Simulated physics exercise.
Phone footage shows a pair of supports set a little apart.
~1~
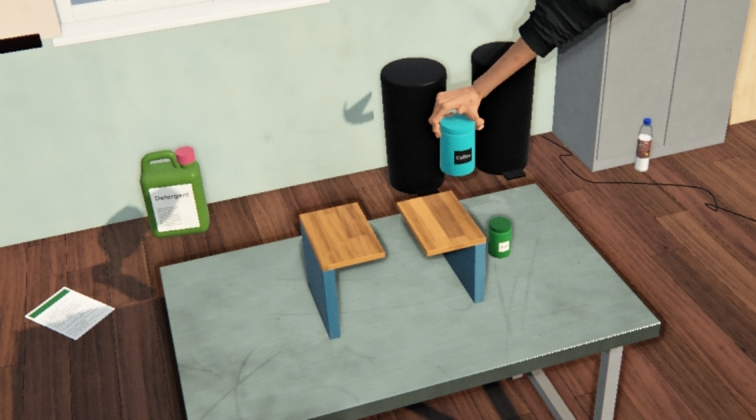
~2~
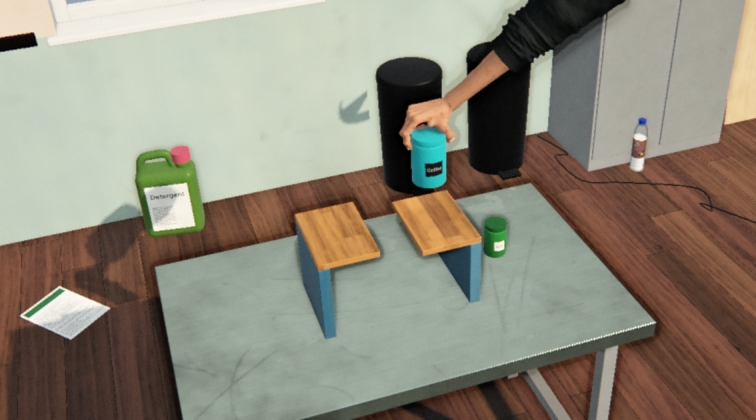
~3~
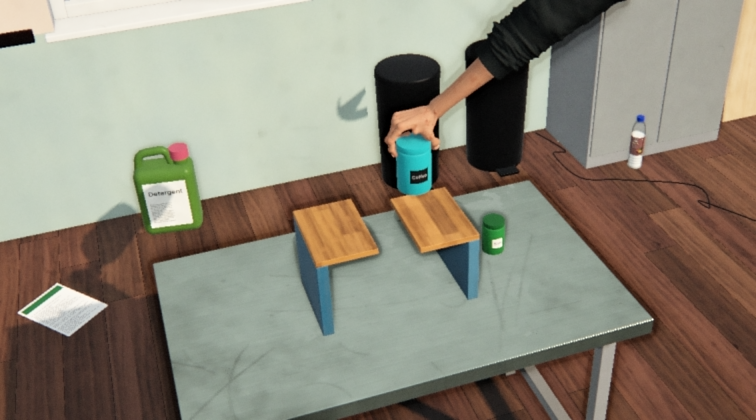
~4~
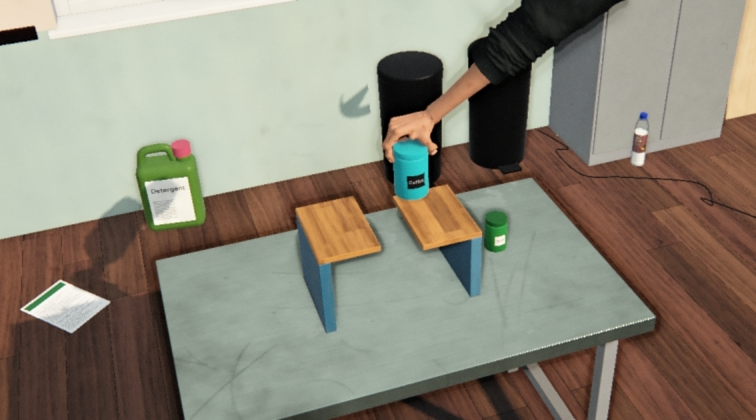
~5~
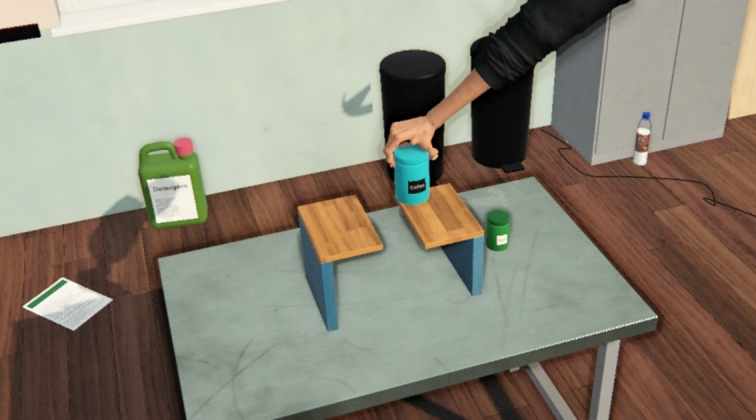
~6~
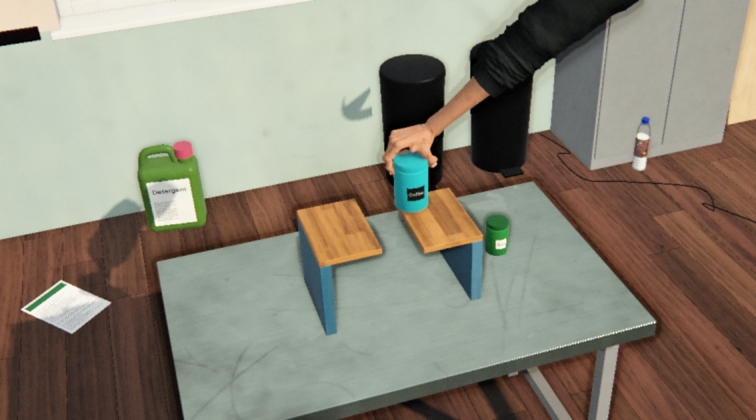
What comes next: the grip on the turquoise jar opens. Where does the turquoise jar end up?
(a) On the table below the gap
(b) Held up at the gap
b, held up at the gap.
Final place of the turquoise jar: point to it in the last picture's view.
Pretty much around (411, 201), I'd say.
Then, 0.20 s on from there, turquoise jar shifted a little near (411, 197).
Then, 0.30 s on from there, turquoise jar shifted about its own width near (411, 201).
In the end, moved from the start, turquoise jar; green jar unmoved. At the end, from the last picture's camera, turquoise jar near (411, 201). The jar is caught.
